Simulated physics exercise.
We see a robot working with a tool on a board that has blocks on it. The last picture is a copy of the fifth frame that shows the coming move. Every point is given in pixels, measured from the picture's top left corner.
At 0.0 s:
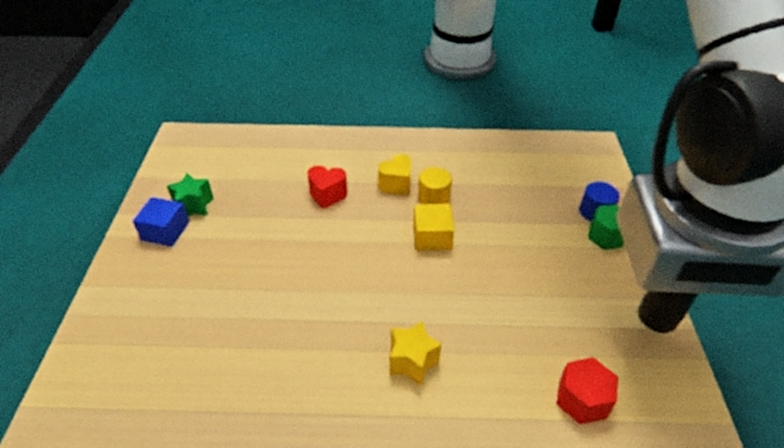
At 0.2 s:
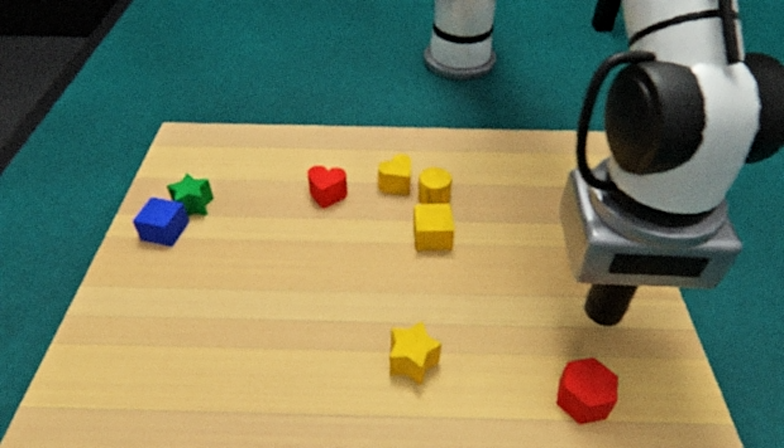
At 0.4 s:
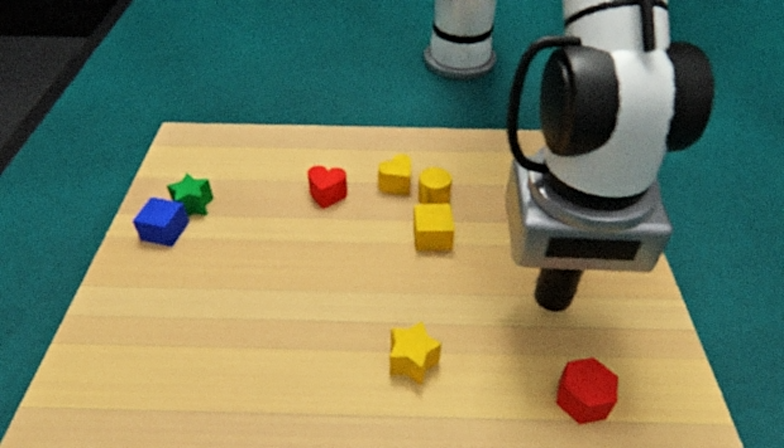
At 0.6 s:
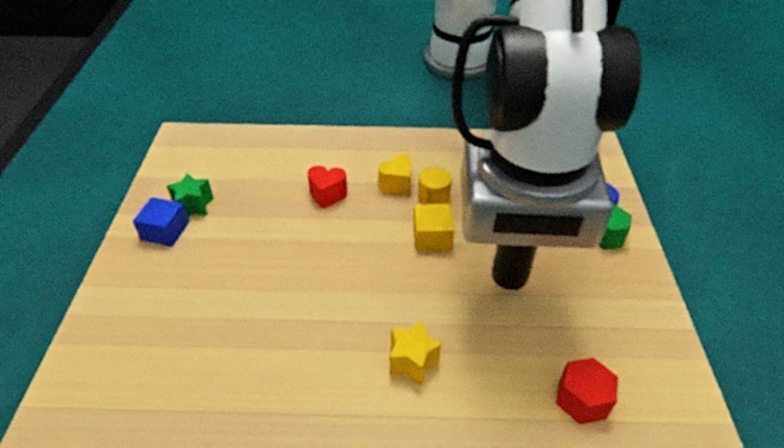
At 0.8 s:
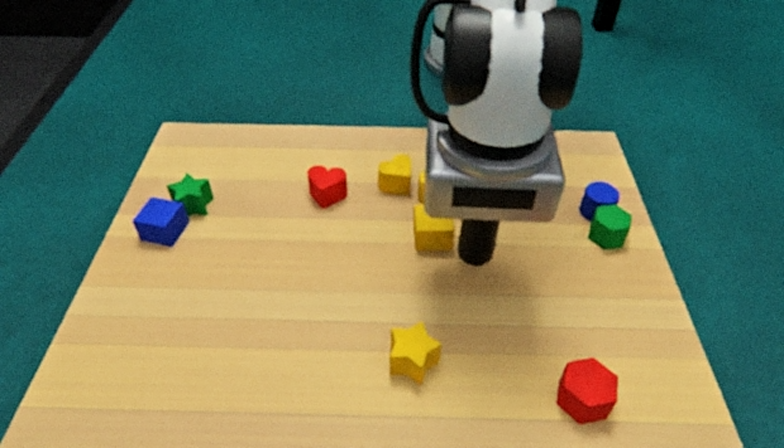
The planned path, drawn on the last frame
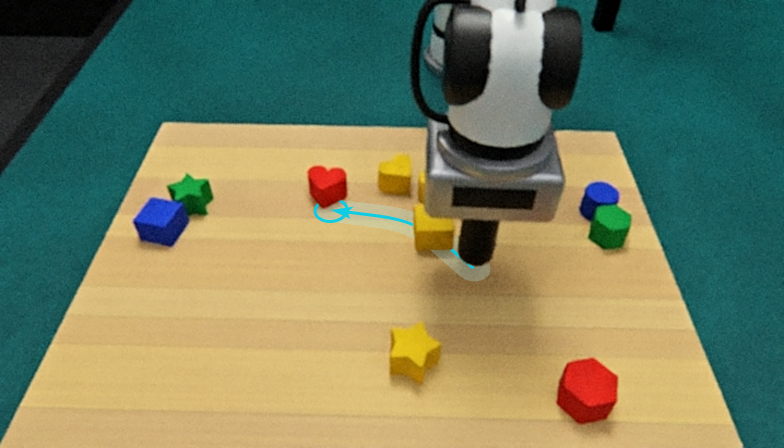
A light wooden board lies on a teal surface, seen from a fixed raised view facing a robot arm. A green star and blue block sit at left, a red heart and three yellow blocks near the upper middle, a yellow star and red hexagon lower down, and blue and green pieces at right. The arm sweeps its dark tool leftward and slightly back, nearing the yellow blocks, which stay still.
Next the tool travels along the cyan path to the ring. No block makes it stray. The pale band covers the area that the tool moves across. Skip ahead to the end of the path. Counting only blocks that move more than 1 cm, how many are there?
My prediction: Two blocks.
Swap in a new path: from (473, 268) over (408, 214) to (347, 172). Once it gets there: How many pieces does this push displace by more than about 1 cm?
Looking at the path, I think three or more of the blocks end up more than 1 cm away.
Path on the board, from (473, 268) through (432, 235) and (384, 217) to (331, 210).
What follows on the original path. One third of the way, tool (433, 221); yellow four-sided block (400, 197), turned 15° anticlockwise.
Two thirds of the way, tool (384, 203); red heart block (320, 173); yellow four-sided block (360, 180), turned 30° anticlockwise.
At the end, tool (330, 196); red heart block (310, 166), turned 50° anticlockwise; yellow four-sided block (341, 168); yellow circular block in place.
